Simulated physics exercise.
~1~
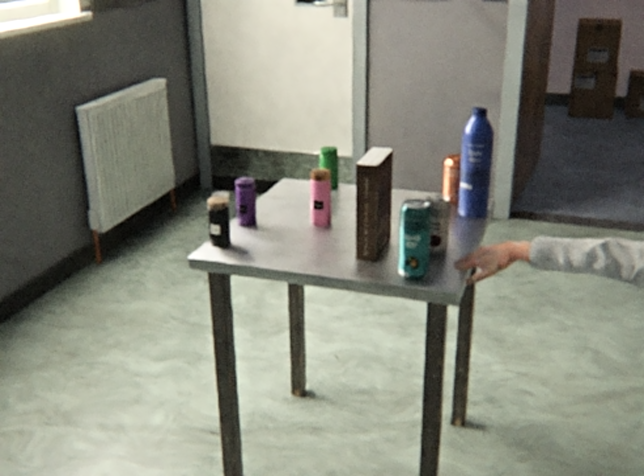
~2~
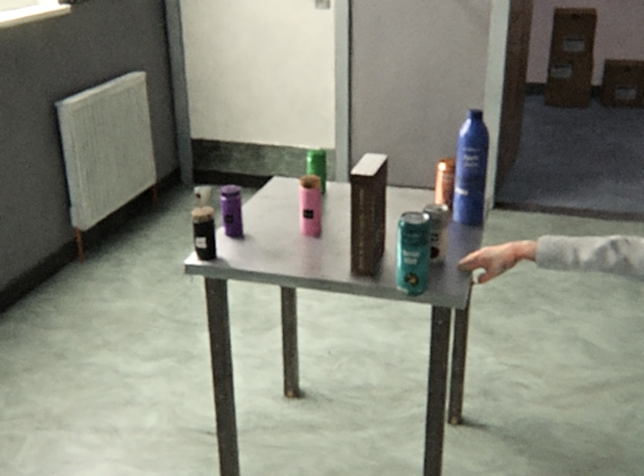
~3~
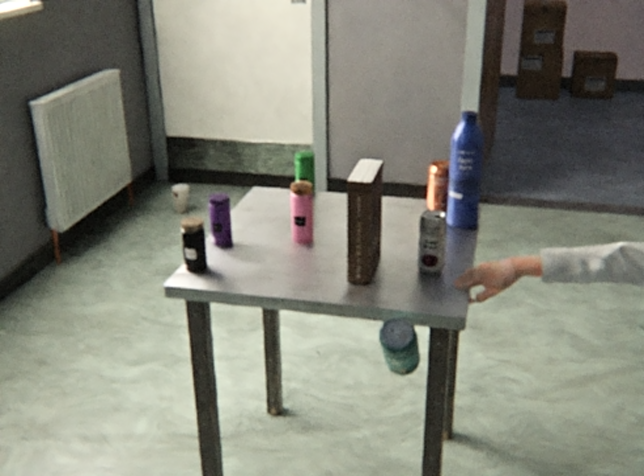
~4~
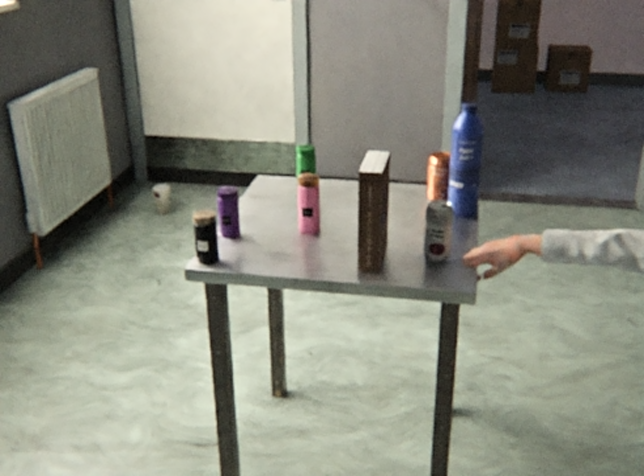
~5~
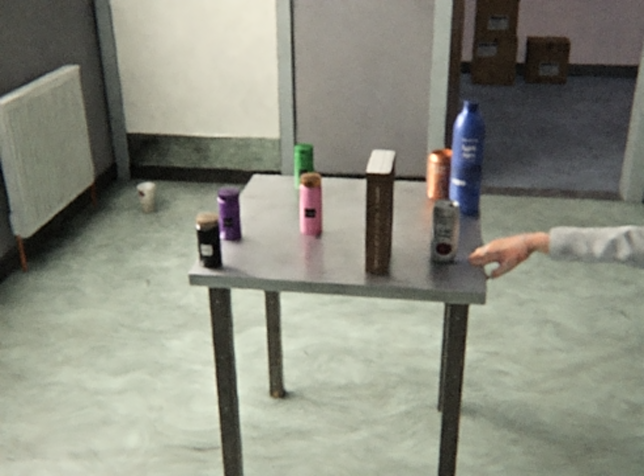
In a room with a pale green floor and a radiator on the left wall, a small grey table is seen from slightly above as the view drifts sideways. Black, purple, pink and green containers stand to the left of an upright brown book, with a turquoise can, a pale can, an orange can and a tall blue bottle to its right. A hand reaches in from the right to the table's near corner. The turquoise can drops off the front edge, tilting below the tabletop, then is out of sight. The other things remain upright on the table, the hand still at the corner.
